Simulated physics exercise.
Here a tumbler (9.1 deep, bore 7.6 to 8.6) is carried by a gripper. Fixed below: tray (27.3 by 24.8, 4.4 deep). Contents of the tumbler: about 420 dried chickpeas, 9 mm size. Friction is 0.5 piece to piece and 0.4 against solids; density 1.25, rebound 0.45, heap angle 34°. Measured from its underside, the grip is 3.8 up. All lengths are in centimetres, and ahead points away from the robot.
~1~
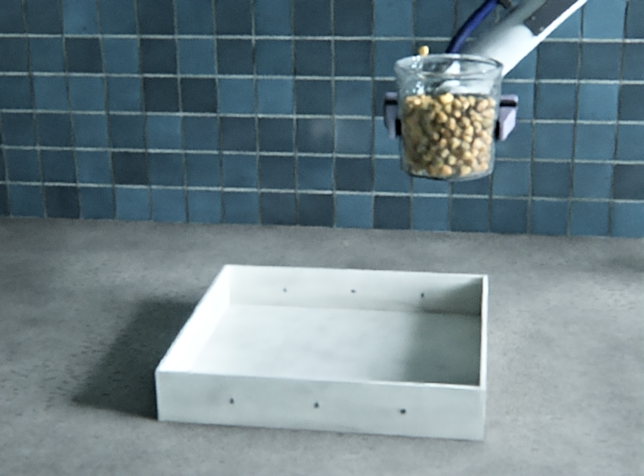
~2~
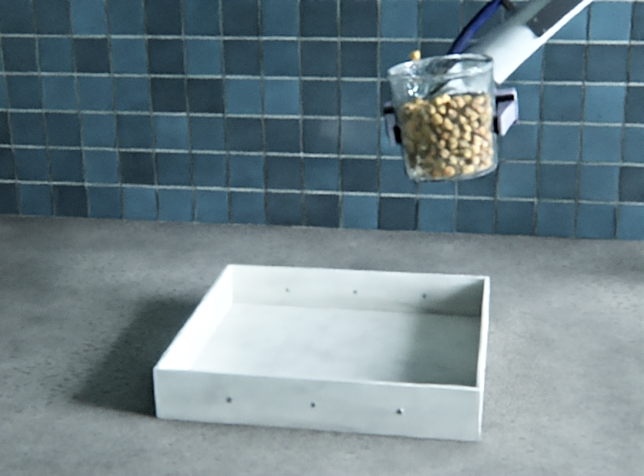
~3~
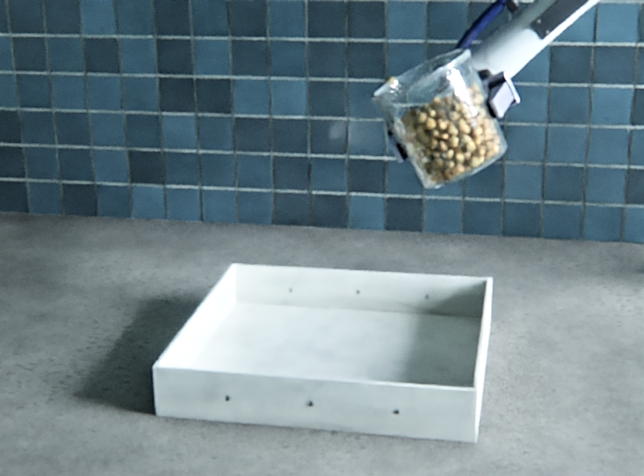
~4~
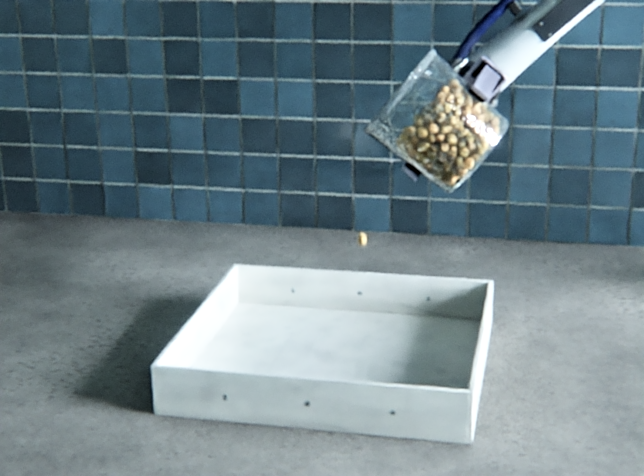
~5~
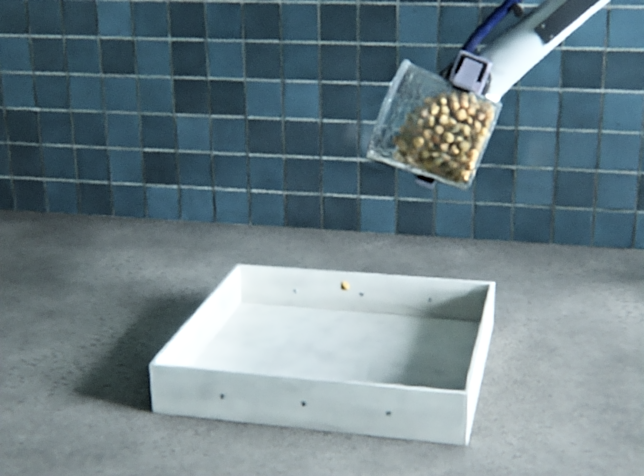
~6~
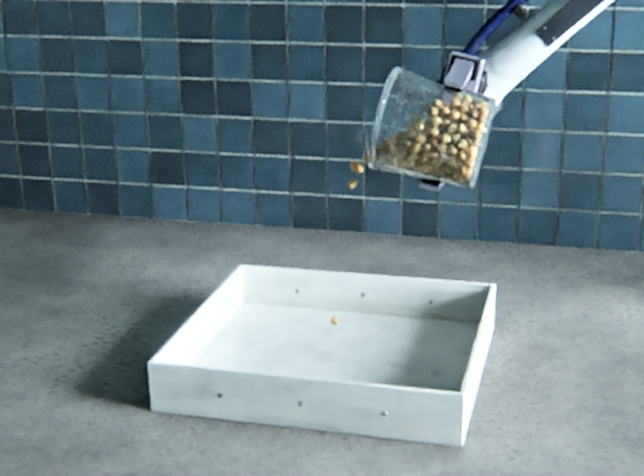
A robot arm tilts a clear tumbler of chickpeas leftward, and a few drop out.
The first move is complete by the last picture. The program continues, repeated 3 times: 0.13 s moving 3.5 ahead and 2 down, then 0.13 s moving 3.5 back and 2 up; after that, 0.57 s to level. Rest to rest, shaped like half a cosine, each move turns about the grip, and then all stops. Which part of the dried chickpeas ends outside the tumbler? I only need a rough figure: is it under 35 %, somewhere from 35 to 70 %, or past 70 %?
Roughly, it is somewhere from 35 to 70 %.
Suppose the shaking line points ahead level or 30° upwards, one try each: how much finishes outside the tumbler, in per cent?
I'd say close to 70 percent for the first and close to 80 percent for the second.
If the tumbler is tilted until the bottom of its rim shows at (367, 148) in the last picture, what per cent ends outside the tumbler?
15 percent or so.
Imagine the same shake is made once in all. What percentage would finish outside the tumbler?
25 %.
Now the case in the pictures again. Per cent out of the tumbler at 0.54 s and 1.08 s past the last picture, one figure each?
About 35, 45.
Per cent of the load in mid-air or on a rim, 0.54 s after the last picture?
About 12 per cent.
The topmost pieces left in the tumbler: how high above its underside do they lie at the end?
The top sits some 6.5 cm up.
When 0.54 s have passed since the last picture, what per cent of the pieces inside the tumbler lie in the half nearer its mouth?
Around 40 percent.
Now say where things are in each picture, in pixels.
The first picture shows tumbler middle at (448, 119), level; upper third of the load around (445, 109), from x 405 to 490, top at y 50; 424 in the tumbler.
The second picture shows tumbler middle at (446, 120), tilted 7° forward; upper third of the load around (447, 110), from x 400 to 490, top at y 55.
The third picture shows tumbler middle at (443, 121), tilted 27° forward; upper third of the load around (452, 112), from x 390 to 495, top at y 80; 423 in the tumbler, 1 in flight or on a rim.
The fourth picture shows tumbler middle at (439, 125), tilted 51° forward; upper third of the load around (452, 113), from x 360 to 495, top at y 85; 423 in the tumbler, 1 in flight or on a rim.
The fifth picture shows tumbler middle at (437, 129), tilted 71° forward; upper third of the load around (452, 114), from x 345 to 490, top at y 95; 423 in the tumbler, 1 in the tray.
The sixth picture shows tumbler middle at (435, 132), tilted 78° forward; upper third of the load around (455, 119), from x 335 to 485, top at y 95; 420 in the tumbler, 1 in the tray, 3 in flight or on a rim.
Then, 0.54 s after the last picture, tilted 78° forward, highest piece 24 above the table; 277 in the tumbler, 98 in the tray, 49 in flight or on a rim.
Then, 1.08 s after the last picture, tilted 36° forward, highest piece 26 above the table; 224 in the tumbler, 197 in the tray, 1 on the table or floor, 2 in flight or on a rim.
Then, 1.55 s after the last picture, level, highest piece 27 above the table; 224 in the tumbler, 199 in the tray, 1 on the table or floor.
Then, 2.60 s after the last picture, level, highest piece 27 above the table; 224 in the tumbler, 199 in the tray, 1 on the table or floor.
Final count, 224 in the tumbler, 199 in the tray, 1 on the table or floor. That is 47 % outside the tumbler.
